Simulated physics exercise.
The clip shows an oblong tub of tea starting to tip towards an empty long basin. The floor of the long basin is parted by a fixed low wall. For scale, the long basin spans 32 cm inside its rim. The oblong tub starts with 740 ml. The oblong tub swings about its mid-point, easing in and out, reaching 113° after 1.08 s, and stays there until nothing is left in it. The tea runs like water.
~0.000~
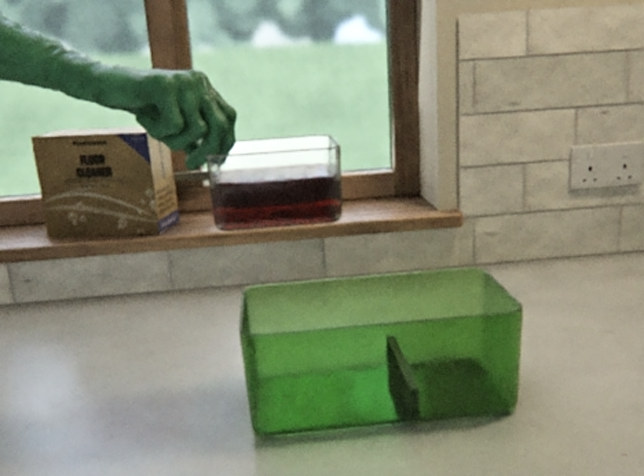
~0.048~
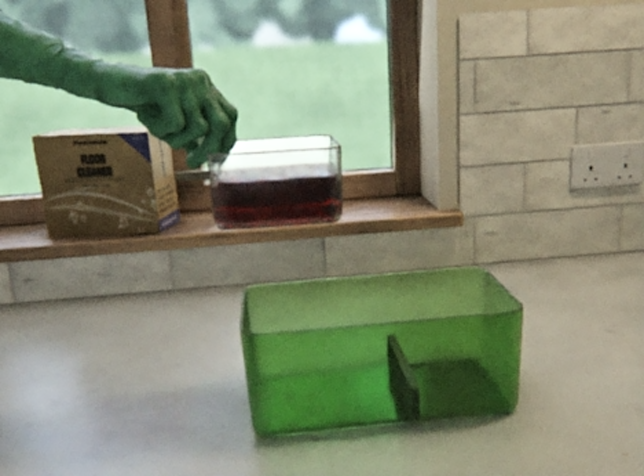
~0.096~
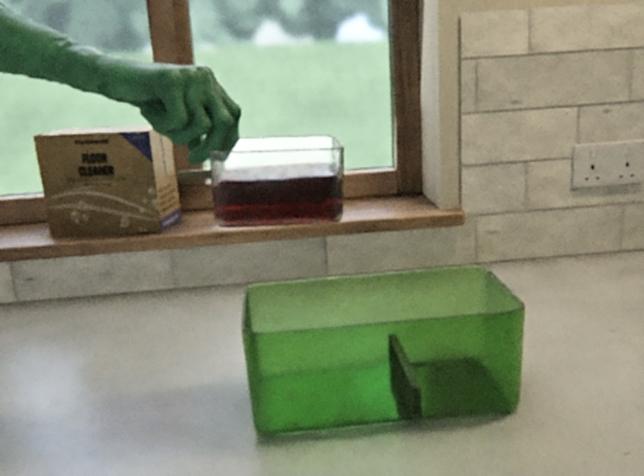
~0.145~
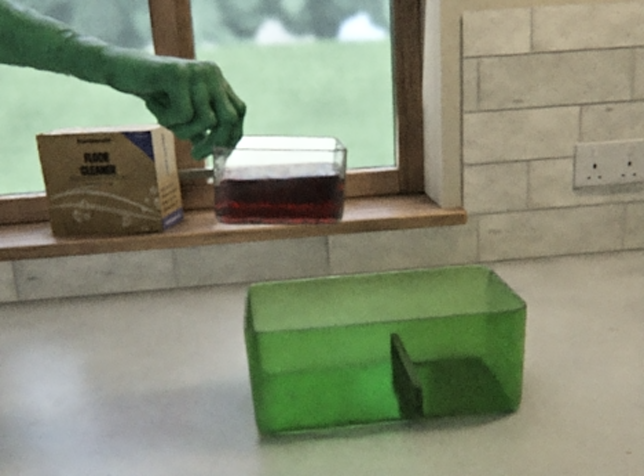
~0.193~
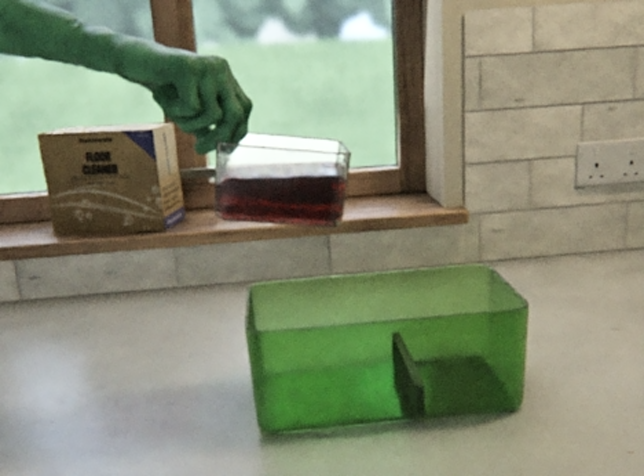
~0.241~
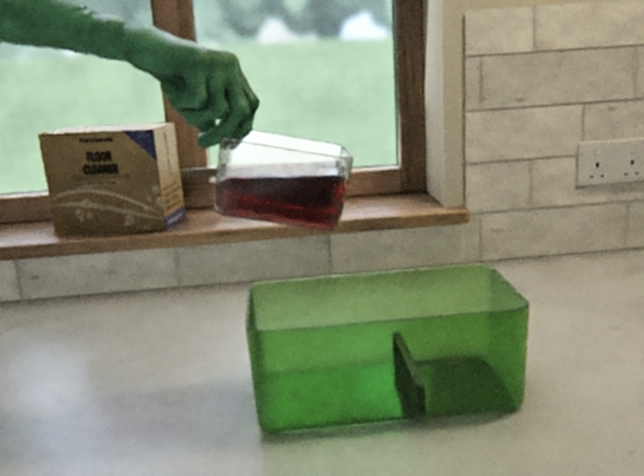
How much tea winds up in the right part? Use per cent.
The far part has some 47 per cent.
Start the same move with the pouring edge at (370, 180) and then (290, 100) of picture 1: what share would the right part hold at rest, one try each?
In turn about 65 and 10 per cent.
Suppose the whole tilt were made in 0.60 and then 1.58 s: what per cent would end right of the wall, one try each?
In turn about 25 and 50 per cent.
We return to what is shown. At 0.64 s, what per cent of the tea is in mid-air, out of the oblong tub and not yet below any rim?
Some 36 per cent.
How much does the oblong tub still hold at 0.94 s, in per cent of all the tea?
Some 10 per cent.
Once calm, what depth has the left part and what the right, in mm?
Some 14 mm on the left and 18 mm on the right.
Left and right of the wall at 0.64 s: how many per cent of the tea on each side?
Some 5 per cent left and 2 right.
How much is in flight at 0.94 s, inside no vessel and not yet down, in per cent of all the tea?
Near 10 in a hundred.
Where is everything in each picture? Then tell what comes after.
Tilt 0°; pouring edge (335, 142); surface from (215, 177) to (334, 169); the long basin's rim runs from (242, 311) to (502, 288); the wall's top is at (401, 360), in the first picture.
Tilt 1°; pouring edge (336, 142); surface from (216, 177) to (335, 168), in the second picture.
Tilt 2°; pouring edge (338, 143); surface from (217, 176) to (336, 168), in the third picture.
Tilt 5°; pouring edge (342, 145); surface from (219, 175) to (338, 167), in the fourth picture.
Tilt 9°; pouring edge (345, 149); surface from (221, 173) to (340, 167), in the fifth picture.
Tilt 13°; pouring edge (348, 154); surface from (221, 173) to (343, 168), in the sixth picture.
By 0.64 s the tilt is 73° and 58 per cent is still to pour, 5 is left of the wall and 2 right of it.
By 0.94 s the tilt is 108° and 11 per cent is still to pour, 30 is left of the wall and 48 right of it.
By 1.25 s the tilt is 113° and 0 per cent is still to pour, 52 is left of the wall and 47 right of it.
By 1.58 s the tilt is 113° and 0 per cent is still to pour, 52 is left of the wall and 47 right of it.
At rest 52 per cent lies left of the wall, 47 right of it and 1 outside.
